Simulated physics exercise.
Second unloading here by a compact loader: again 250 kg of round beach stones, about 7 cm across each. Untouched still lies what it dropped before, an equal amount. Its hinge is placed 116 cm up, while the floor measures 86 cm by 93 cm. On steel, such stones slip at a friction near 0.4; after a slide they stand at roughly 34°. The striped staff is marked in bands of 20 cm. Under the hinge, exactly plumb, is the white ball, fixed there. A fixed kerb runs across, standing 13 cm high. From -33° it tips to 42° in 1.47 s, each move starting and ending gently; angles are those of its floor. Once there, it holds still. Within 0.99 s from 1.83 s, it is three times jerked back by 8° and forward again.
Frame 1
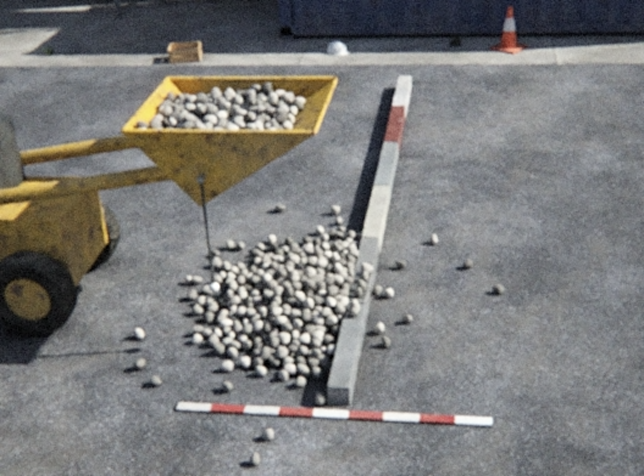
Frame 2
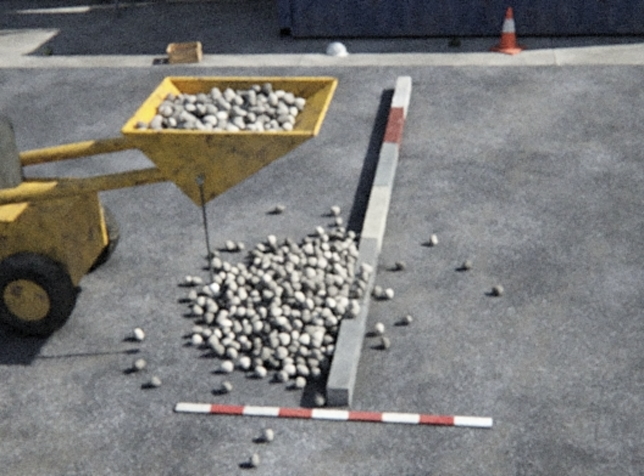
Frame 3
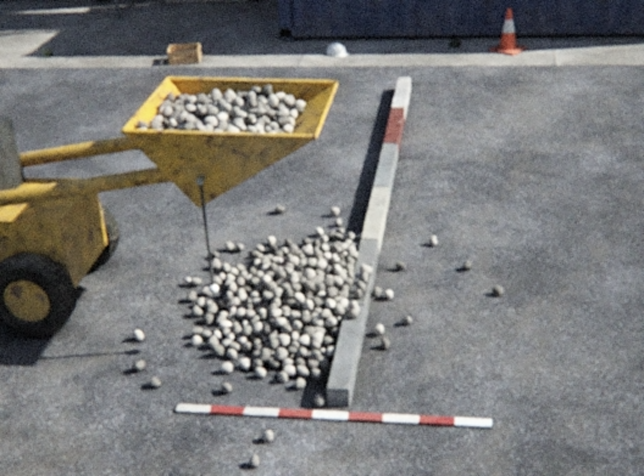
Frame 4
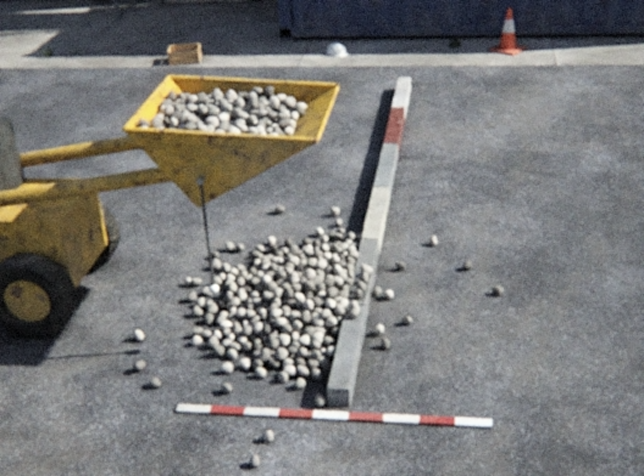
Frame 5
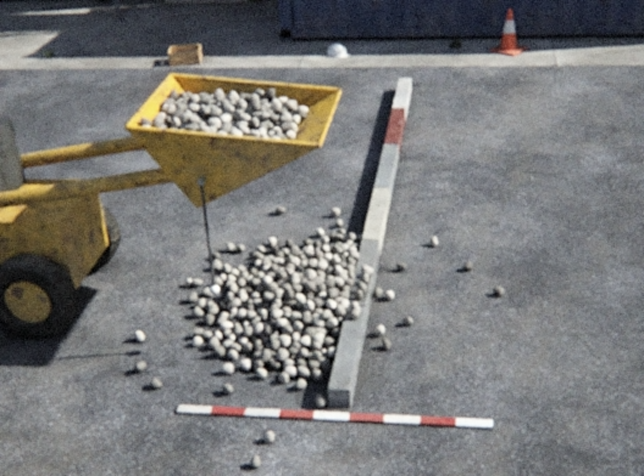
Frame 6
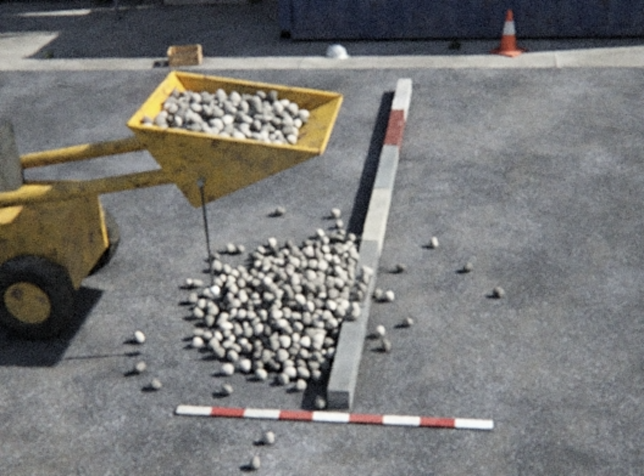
A yellow loader at the left holds its raised bucket, heaped with round pale stones, over a grey paved yard seen from above in sunlight. Below lies a pile of similar stones against a long pale kerb with a red section, with strays around it, a red-and-white bar in front and an orange-and-white cone behind. The bucket stays almost still, then tilts slightly, its right edge dipping, while the pile and the view stay still.
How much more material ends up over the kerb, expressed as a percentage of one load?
About 63 per cent of a load more.
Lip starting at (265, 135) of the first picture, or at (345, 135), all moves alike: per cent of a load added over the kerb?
About 20 and 90 per cent.
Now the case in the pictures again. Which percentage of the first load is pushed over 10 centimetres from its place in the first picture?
5 %.
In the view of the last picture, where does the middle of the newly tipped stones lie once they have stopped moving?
Around (394, 302) in the last picture.
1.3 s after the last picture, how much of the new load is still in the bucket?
Still inside: Some 25 %.
Then, 0.8 s after the last picture the floor is at 30°; in per cent of one load, 97 in the bucket, 102 on this side of the kerb, 2 over the kerb; the foremost stones are at (421, 294).
Then, 1.3 s after the last picture the floor is at 42°; in per cent of one load, 26 in the bucket, 155 on this side of the kerb, 19 over the kerb; the foremost stones are at (446, 292).
Then, 3.0 s after the last picture the floor is at 42°; in per cent of one load, 0 in the bucket, 136 on this side of the kerb, 64 over the kerb; the foremost stones are at (619, 362).
Then, 5.4 s after the last picture the floor is at 42°; in per cent of one load, 0 in the bucket, 136 on this side of the kerb, 64 over the kerb; the foremost stones are at (619, 362). Net gain over the kerb, 63.
